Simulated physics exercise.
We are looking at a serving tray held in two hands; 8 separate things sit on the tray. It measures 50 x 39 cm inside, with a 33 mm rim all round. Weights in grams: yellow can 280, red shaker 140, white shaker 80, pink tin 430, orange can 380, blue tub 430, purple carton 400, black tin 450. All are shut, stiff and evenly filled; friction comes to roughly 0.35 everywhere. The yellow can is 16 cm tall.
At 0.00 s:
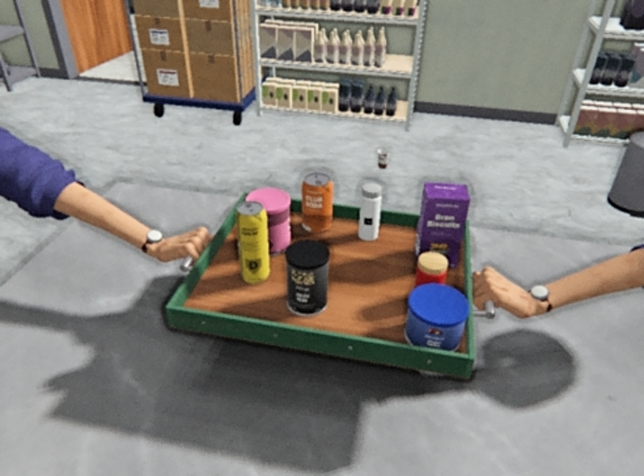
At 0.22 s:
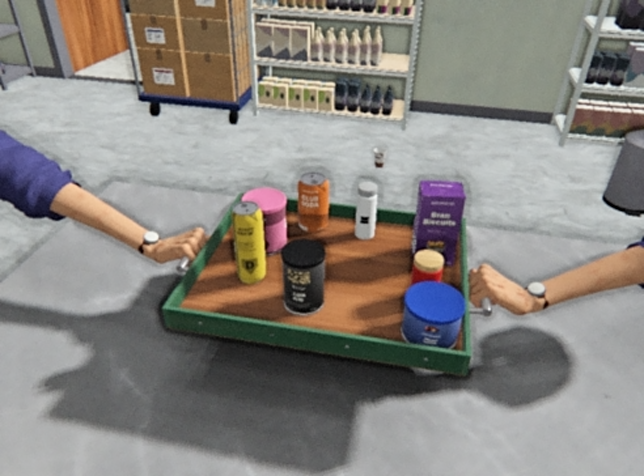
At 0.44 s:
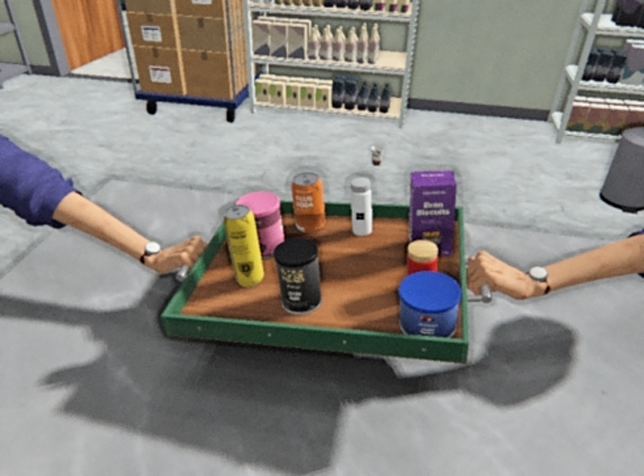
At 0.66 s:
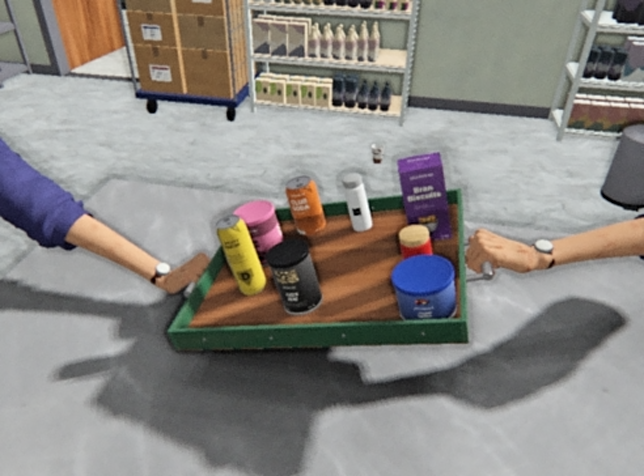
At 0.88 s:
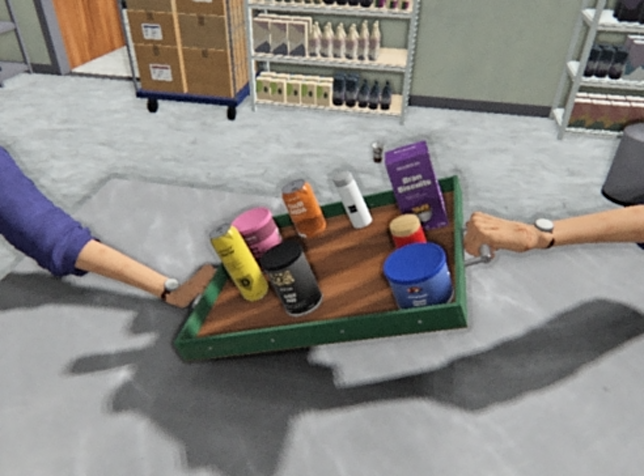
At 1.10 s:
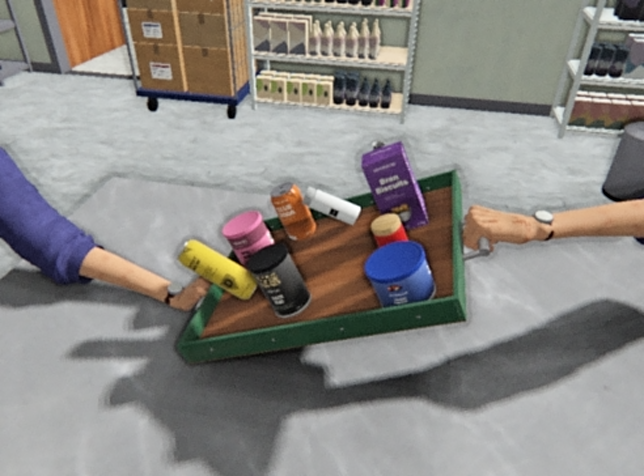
In a storeroom with stocked shelves, two hands hold a green-rimmed tray of cans, tins, shakers, a tub and a purple carton, at first level. The left side dips lower and lower. The items lean and shift left, and the yellow can and the white shaker tip over toward the left.
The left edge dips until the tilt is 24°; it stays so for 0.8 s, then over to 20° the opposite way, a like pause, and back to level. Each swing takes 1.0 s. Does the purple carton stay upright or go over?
The purple carton tips over.
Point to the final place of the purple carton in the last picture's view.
At about (431, 234).
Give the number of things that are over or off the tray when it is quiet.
4 of them.
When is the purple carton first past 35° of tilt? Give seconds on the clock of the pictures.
Near 1.6 s.
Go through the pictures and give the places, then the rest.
The first picture shows tray level; purple carton (441, 226); yellow can (253, 244).
The second picture shows tray level; white shaker (366, 211); pink tin (265, 222).
The third picture shows tray at 6°, left edge down; orange can (308, 203); blue tub (429, 307).
The fourth picture shows tray at 15°, left edge down; black tin (295, 277); yellow can (241, 256).
The fifth picture shows tray at 22°, left edge down; white shaker (352, 200) tipped 3° from how it sat.
The sixth picture shows tray at 24°, left edge down; purple carton (395, 189) slid 4 cm; pink tin (253, 244) slid 2 cm.
After 1.50 s, tray at 24°, left edge down; yellow can now off the tray; purple carton tipped 7° from how it sat near (310, 210); white shaker on its side.
After 3.10 s, tray at 20°, right edge down; purple carton tipped 75° from how it sat near (336, 212); red shaker on its side; white shaker on its side.
At rest (5.1 s), off the tray and tipped over, yellow can; tipped over on the tray, red shaker, white shaker and purple carton; not toppled but over 5 cm from the start, pink tin and blue tub; the other 2 in place, give or take 5 cm. In the last view, purple carton near (431, 234).
